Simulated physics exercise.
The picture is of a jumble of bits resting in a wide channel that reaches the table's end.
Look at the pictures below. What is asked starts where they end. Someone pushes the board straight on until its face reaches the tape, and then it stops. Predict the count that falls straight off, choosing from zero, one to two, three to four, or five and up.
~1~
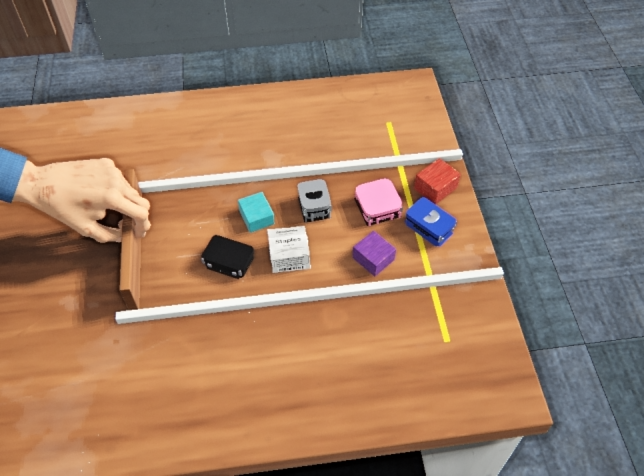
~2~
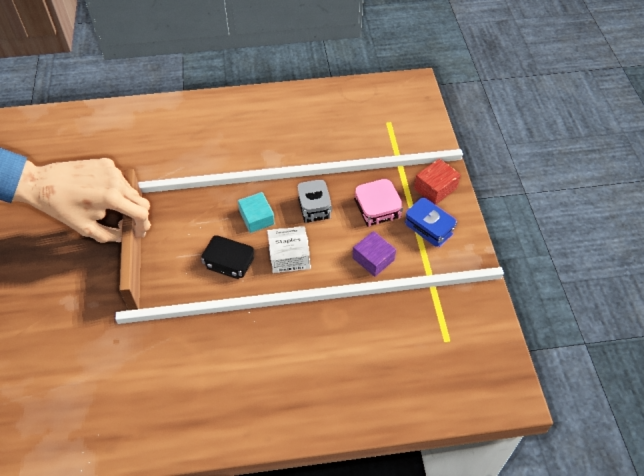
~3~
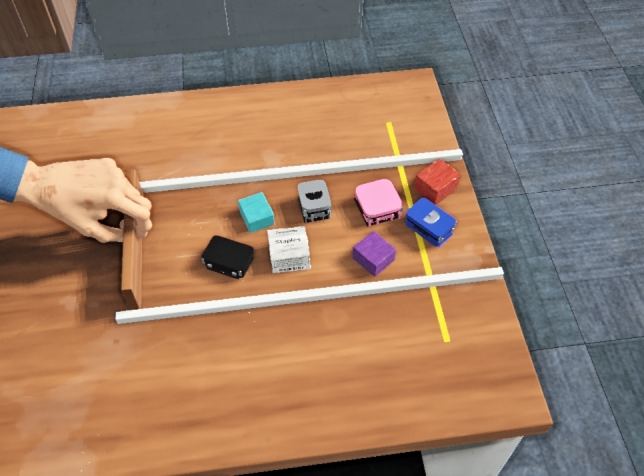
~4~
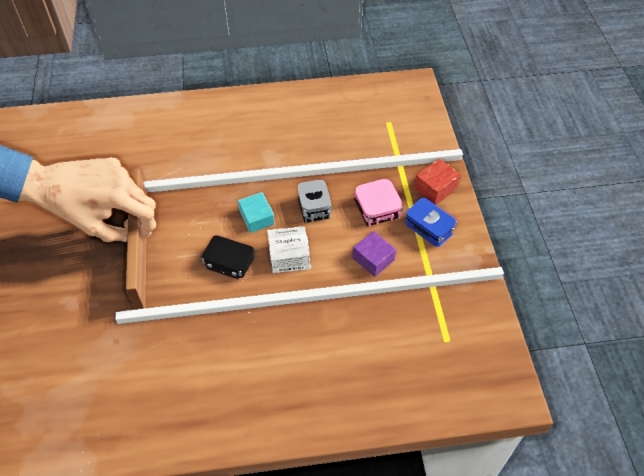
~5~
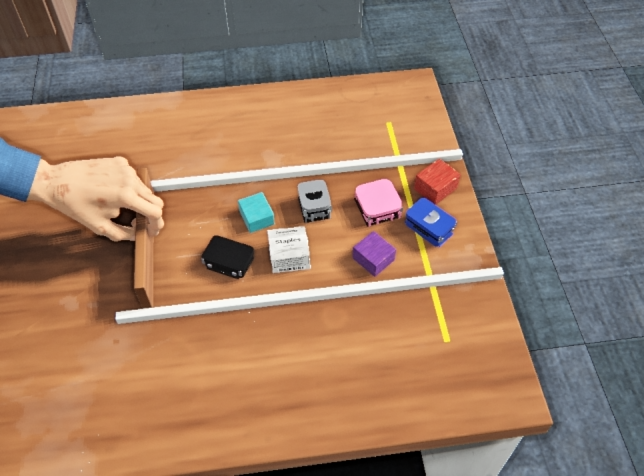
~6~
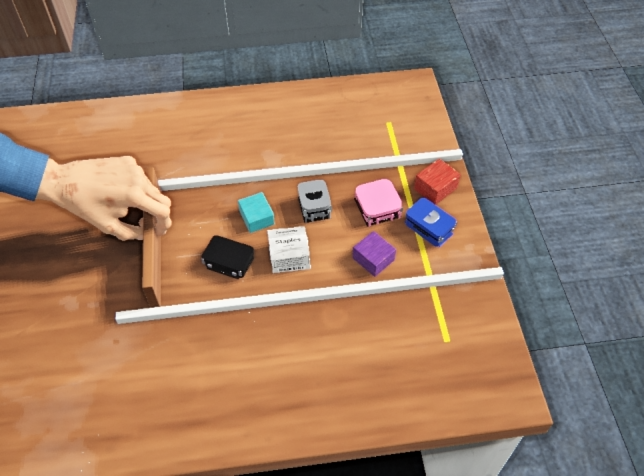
Those that leave the table: Three or four.
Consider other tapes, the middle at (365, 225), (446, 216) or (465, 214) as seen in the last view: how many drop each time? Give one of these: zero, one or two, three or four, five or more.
Lab note - fallen per tape, in order: None / 5 or more / five or more.
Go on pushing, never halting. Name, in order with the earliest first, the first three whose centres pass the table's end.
In order: The red block, then the blue case, then the pink case.
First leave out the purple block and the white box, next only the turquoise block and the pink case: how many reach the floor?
2 and 1.
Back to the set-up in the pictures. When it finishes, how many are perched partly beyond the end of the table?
The total would be 1.
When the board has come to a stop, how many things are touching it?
Well, it touches 3.
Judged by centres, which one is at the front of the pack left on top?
White box.
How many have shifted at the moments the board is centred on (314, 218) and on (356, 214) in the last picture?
The first number is 6, the next one 8.
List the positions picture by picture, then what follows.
Red block (437, 182); blue case (430, 223); pink case (378, 203); board (132, 238); tape (415, 220), in the first picture.
Blue case (430, 223); board (132, 238), in the second picture.
Pink case (378, 203); black case (229, 258), in the third picture.
Red block (437, 182); turquoise block (256, 213), in the fourth picture.
Blue case (430, 223); purple block (374, 254), in the fifth picture.
Red block (437, 182); blue case (430, 223); pink case (378, 203); board (153, 236); tape (415, 220), in the sixth picture.
Soon after, none off yet; red block at rest near (437, 182); blue case at rest near (430, 223); pink case at rest near (378, 203).
In the end, the number that fall off is three or four; gone, pink case, blue case and red block.
